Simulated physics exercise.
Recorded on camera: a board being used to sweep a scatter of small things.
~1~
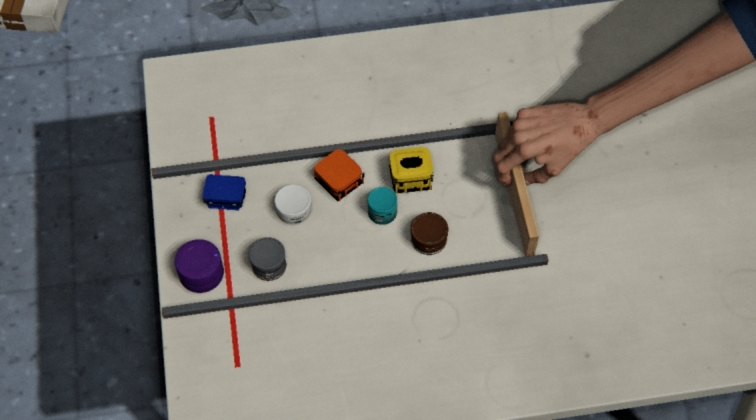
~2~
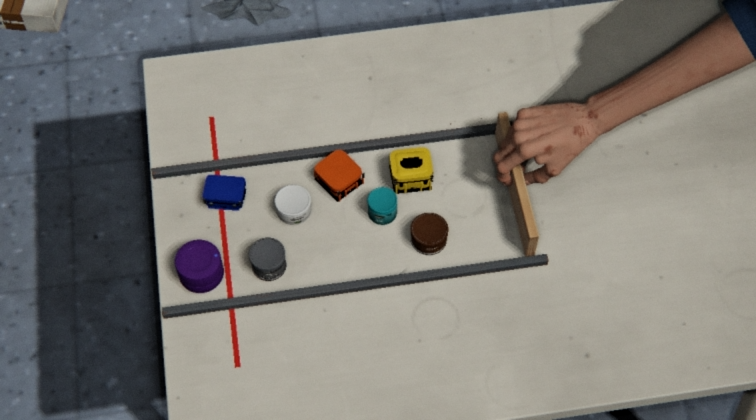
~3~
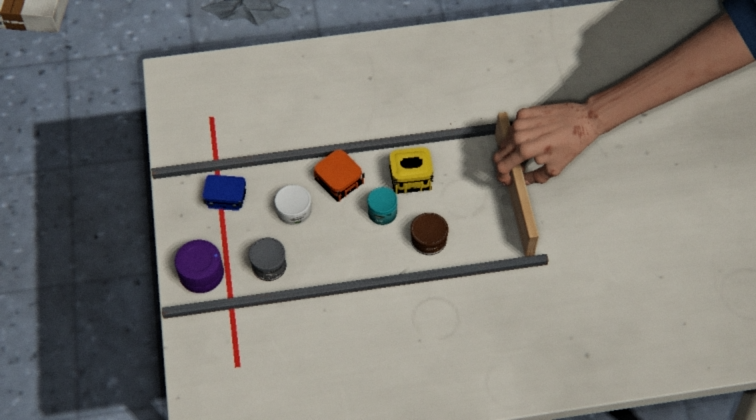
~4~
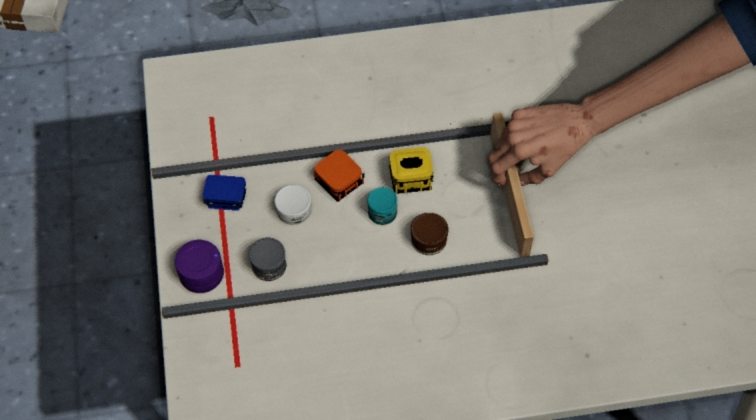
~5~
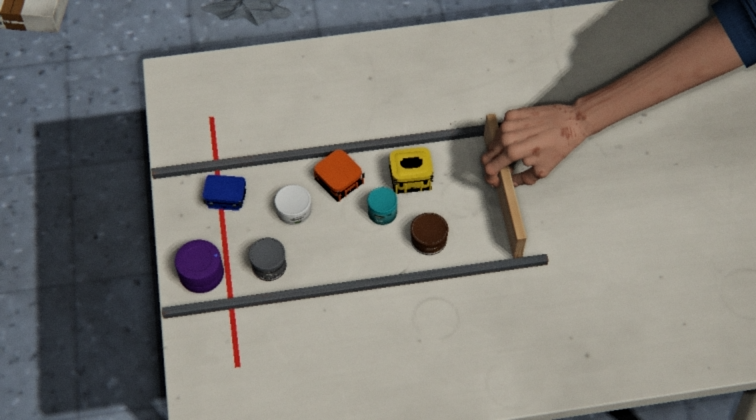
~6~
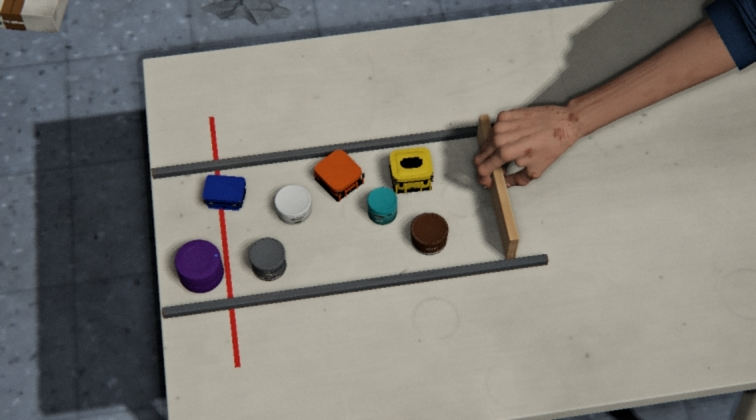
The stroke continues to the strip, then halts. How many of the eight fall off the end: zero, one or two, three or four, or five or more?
Missing: Below three, above nil.
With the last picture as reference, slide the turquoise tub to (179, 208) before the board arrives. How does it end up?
It drops.
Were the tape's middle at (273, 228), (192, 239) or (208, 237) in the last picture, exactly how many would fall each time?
Try 1: 0; try 2: 5; try 3: 3.
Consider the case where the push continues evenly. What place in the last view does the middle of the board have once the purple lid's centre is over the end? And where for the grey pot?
I'd say about (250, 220) for the first one and about (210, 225) for the second.
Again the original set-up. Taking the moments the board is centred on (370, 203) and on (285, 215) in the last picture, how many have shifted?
The count is 5 at the first point and 8 at the second.
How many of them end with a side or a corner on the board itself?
3 of them.
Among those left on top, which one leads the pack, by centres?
Orange case.
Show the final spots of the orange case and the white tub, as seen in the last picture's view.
Result: One at about (160, 190), the other at about (176, 235).
Soon after, none off yet; purple lid at rest near (200, 267); blue case at rest near (225, 193); grey pot at rest near (268, 259).
In the end, the number that fall off is one or two; gone, blue case and purple lid.
